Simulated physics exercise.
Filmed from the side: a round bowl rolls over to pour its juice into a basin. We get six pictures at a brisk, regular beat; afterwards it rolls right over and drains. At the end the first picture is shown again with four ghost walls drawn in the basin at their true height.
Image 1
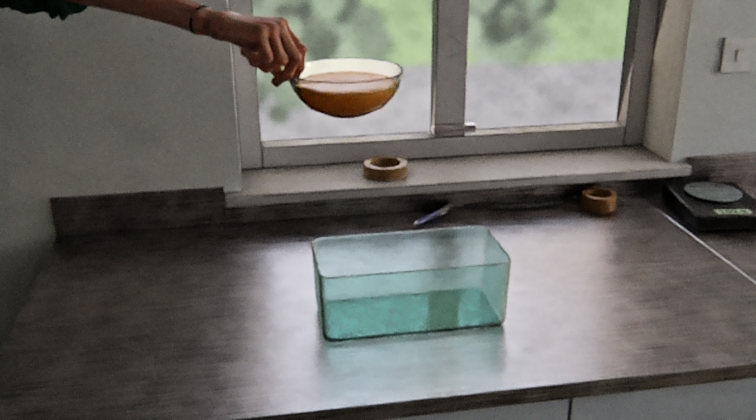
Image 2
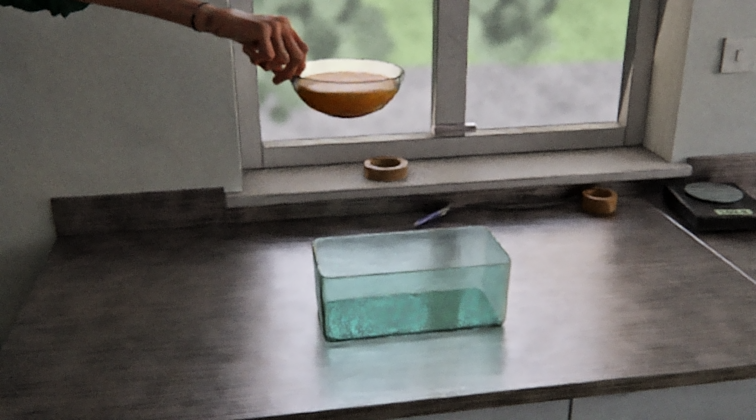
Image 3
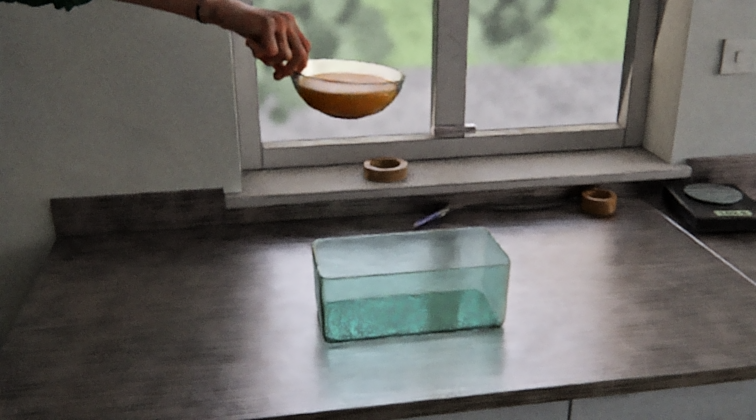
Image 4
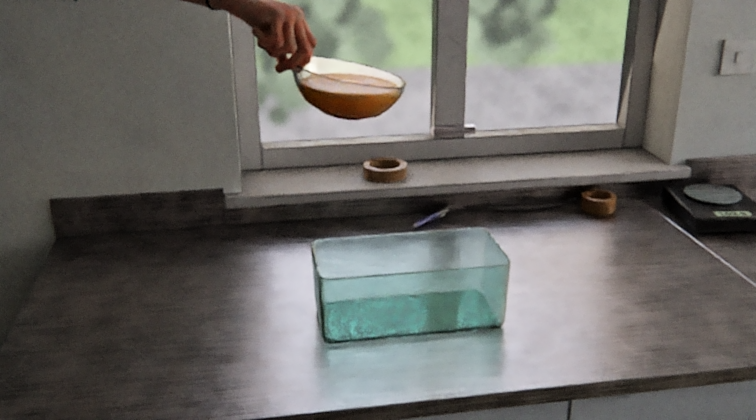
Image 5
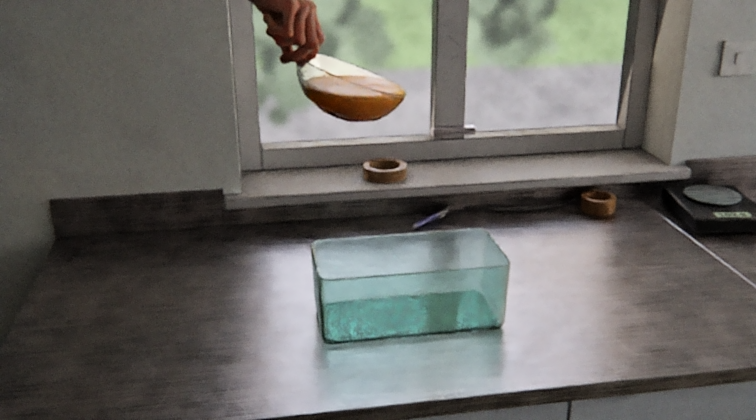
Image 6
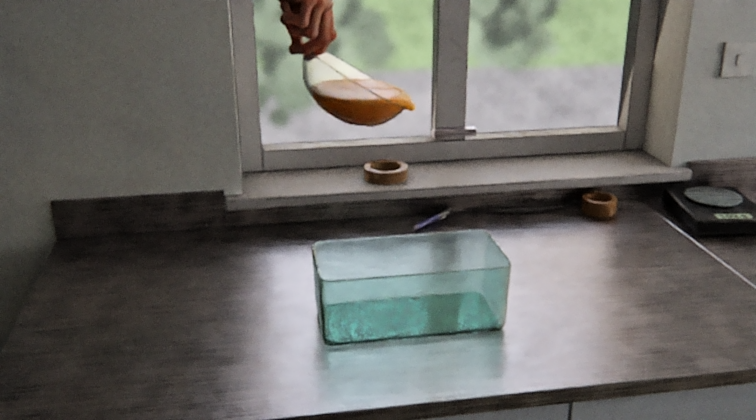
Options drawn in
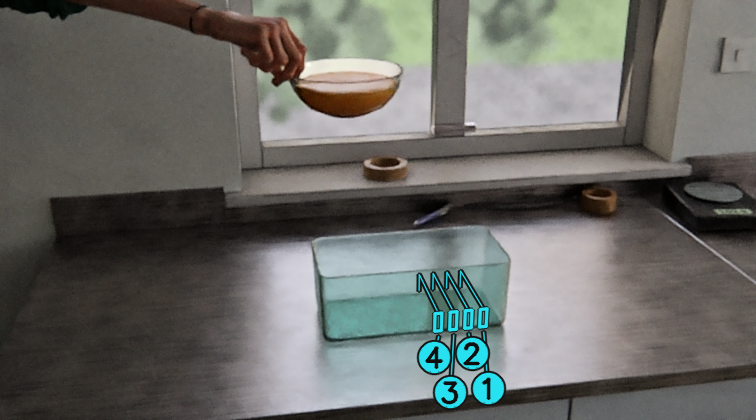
The clip shows a hand holding a glass bowl of orange juice above a clear, greenish basin on a dark counter, then gradually tipping the bowl to the right until juice just crosses its lip.
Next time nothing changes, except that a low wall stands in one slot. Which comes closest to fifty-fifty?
It is 3.
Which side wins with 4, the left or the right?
The right one.
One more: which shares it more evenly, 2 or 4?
The answer is 4.
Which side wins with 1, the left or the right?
The left side.
On the marked copy, 1 at (483, 331); 2 at (468, 333); 3 at (453, 334); 4 at (438, 336).
With 1, about 86 % ends left of the wall and 11 % right of it; 3 % is lost outside.
With 2, about 72 % ends left of the wall and 24 % right of it; 4 % is lost outside.
With 3, about 50 % ends left of the wall and 47 % right of it; 3 % is lost outside.
With 4, about 32 % ends left of the wall and 64 % right of it; 4 % is lost outside.
